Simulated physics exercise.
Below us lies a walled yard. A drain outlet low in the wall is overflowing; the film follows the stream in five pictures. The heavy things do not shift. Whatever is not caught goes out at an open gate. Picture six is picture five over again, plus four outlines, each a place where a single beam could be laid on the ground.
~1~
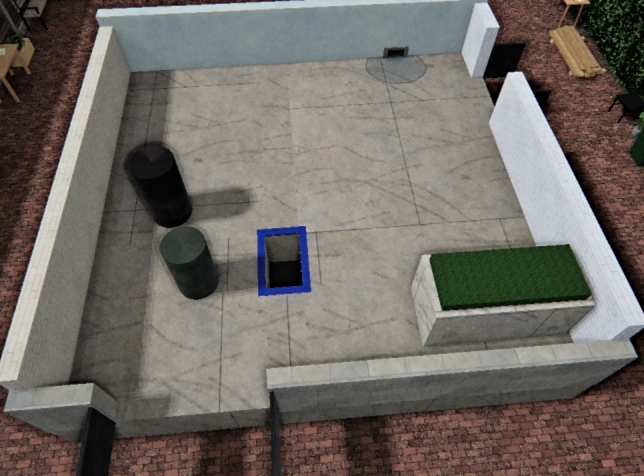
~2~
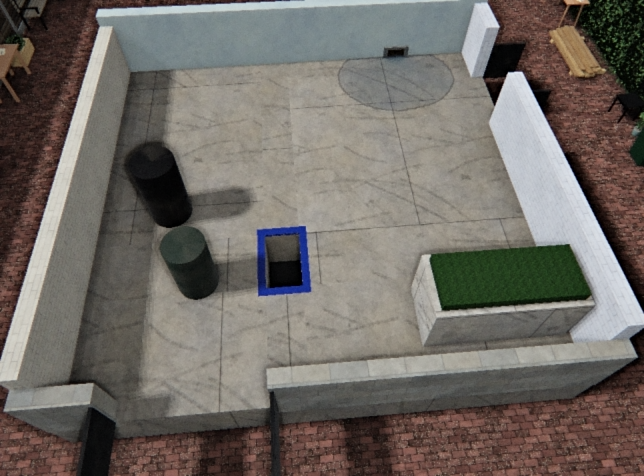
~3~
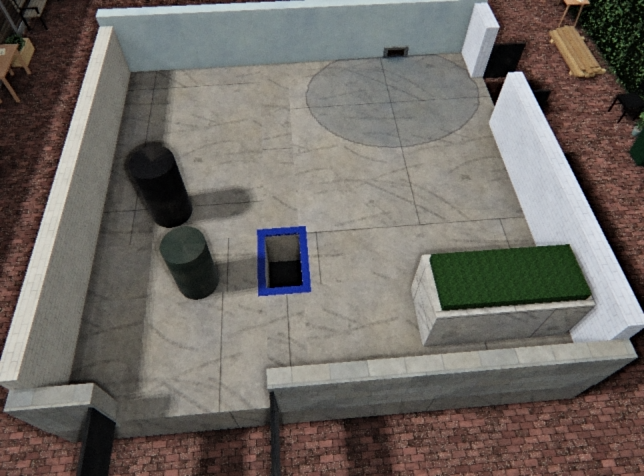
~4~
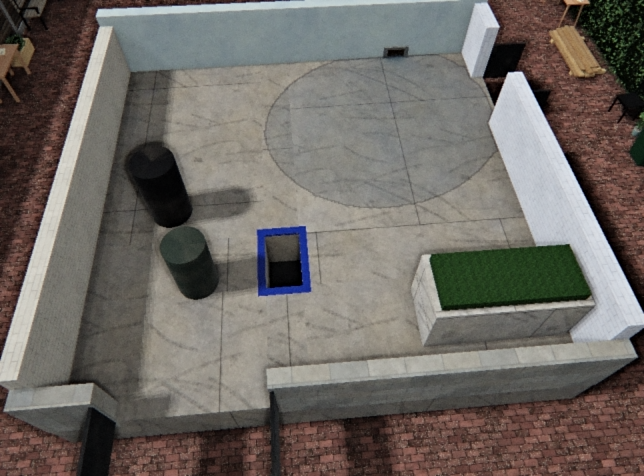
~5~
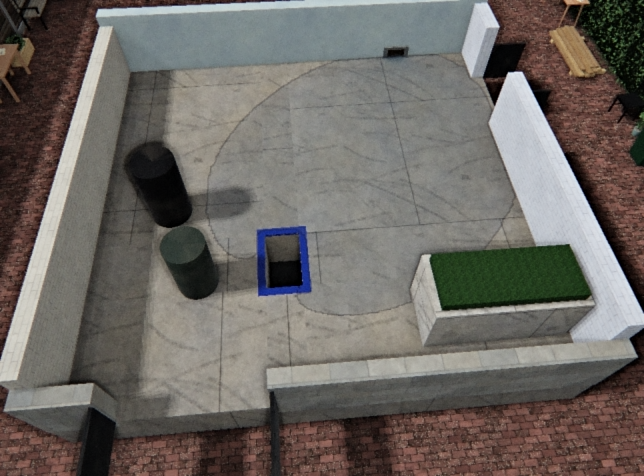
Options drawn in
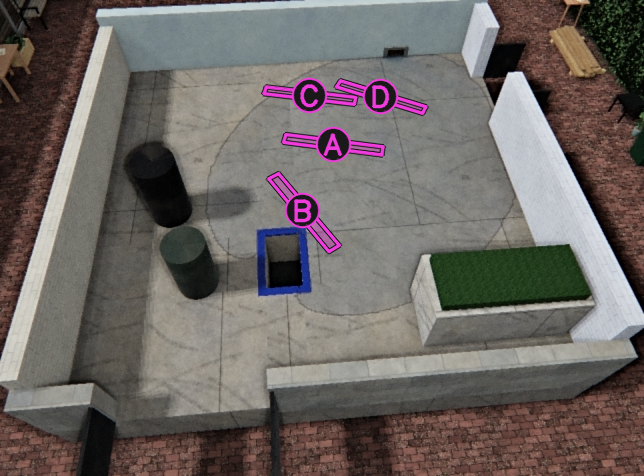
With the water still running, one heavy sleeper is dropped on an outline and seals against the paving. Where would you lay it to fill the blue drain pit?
C is best.
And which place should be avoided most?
B.
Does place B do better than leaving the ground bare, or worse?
Place B is worse.
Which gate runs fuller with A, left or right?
More leaves on the left.
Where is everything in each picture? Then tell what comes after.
Outfall at (396, 52); blue drain pit at (283, 260); open gate at (196, 396); open gate at (480, 99); water covers 2 % of the ground and shows as far out as (379, 77); blue drain pit still dry.
Water covers 7 % of the ground and shows as far out as (353, 97); blue drain pit still dry.
Water covers 15 % of the ground and shows as far out as (330, 129); blue drain pit still dry.
Water covers 28 % of the ground and shows as far out as (306, 186); blue drain pit still dry.
Water covers 46 % of the ground and shows as far out as (358, 309); blue drain pit taking water.
On the marked copy, A from (284, 138) to (382, 150); B from (273, 176) to (334, 248); C from (265, 90) to (355, 100); D from (338, 83) to (424, 110).
With A, about 9 % of the stream runs into the blue drain pit, about 91 % out by the gates.
With B, about 2 % of the stream runs into the blue drain pit, about 96 % out by the gates.
With C, about 22 % of the stream runs into the blue drain pit, about 77 % out by the gates.
With D, about 8 % of the stream runs into the blue drain pit, about 91 % out by the gates.
